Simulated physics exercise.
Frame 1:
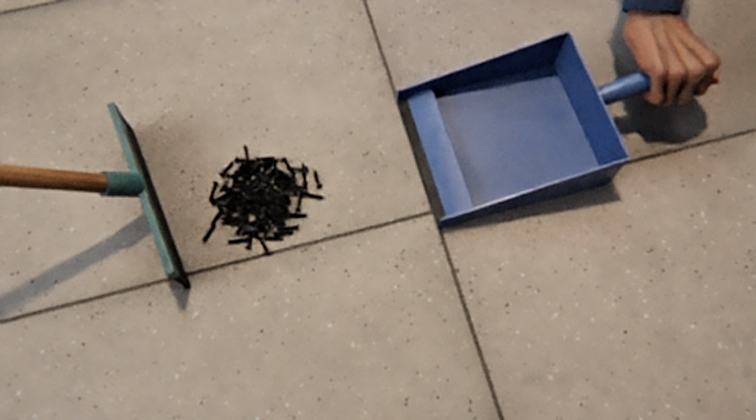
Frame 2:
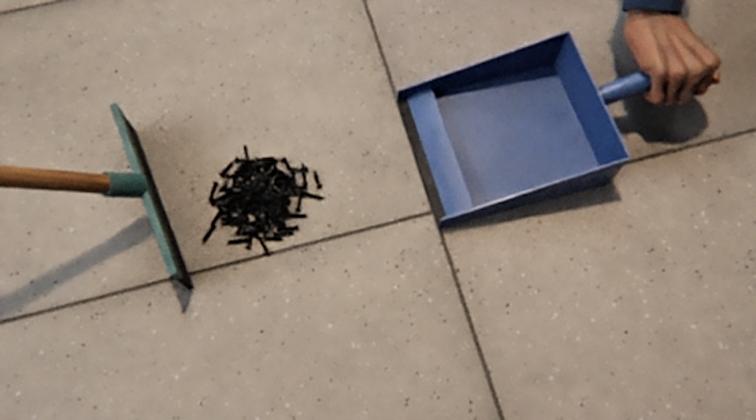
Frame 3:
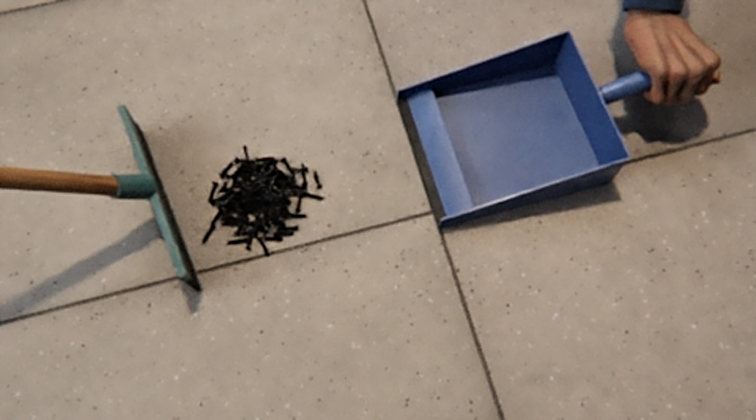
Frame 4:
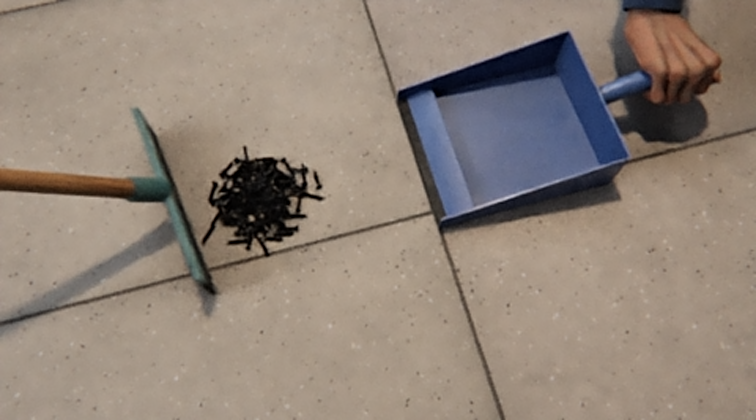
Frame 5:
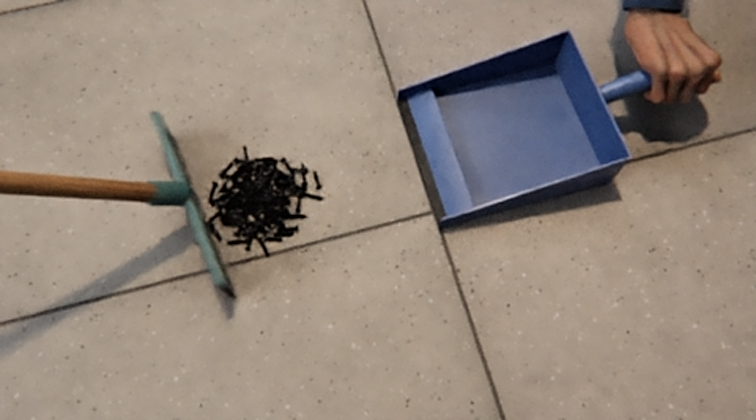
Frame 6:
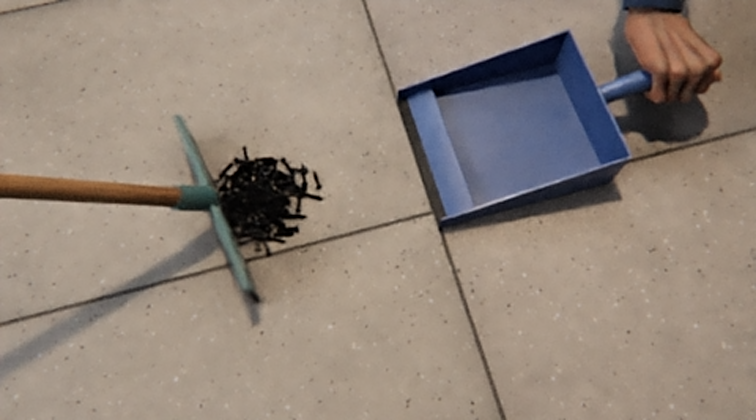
A green squeegee slides right across the tiled floor and reaches a pile of black screws.
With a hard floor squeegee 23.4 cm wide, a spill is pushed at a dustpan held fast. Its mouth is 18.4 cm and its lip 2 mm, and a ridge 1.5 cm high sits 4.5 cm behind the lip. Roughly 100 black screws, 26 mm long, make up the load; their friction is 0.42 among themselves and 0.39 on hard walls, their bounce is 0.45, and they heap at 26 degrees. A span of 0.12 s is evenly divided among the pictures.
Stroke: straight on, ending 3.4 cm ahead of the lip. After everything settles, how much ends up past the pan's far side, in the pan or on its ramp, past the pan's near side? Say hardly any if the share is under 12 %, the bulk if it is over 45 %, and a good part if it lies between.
Far side - hardly any, pan - a good part, near side - a good part.
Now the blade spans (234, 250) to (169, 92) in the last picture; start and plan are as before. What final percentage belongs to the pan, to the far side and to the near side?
Pan 35; far 15; near 5.
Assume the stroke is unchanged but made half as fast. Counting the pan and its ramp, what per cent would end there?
I'd put it at close to 0 per cent.
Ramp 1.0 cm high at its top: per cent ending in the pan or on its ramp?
It would be roughly 25 percent.
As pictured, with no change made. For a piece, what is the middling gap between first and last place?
Near 20 cm.
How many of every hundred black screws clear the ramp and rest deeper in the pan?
Close to 0 per cent.
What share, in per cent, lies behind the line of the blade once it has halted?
Around 0 per cent.
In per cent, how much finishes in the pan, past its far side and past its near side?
Far: 5; pan: 20; near: 15 (percent).
Then, 0.11 s after the last picture, middle of the blade 14 cm from the lip; 0 % over the lip, far side 0 %, near side 0 %.
Then, 0.18 s after the last picture, middle of the blade 7 cm from the lip; 0 % over the lip, far side 5 %, near side 10 %.
Then, 0.39 s after the last picture, middle of the blade 6 cm from the lip; 20 % over the lip, far side 5 %, near side 15 %.
In the end, far side 5 %, pan 20 %, near side 15 %, in front of the lip or behind the blade 60 %.
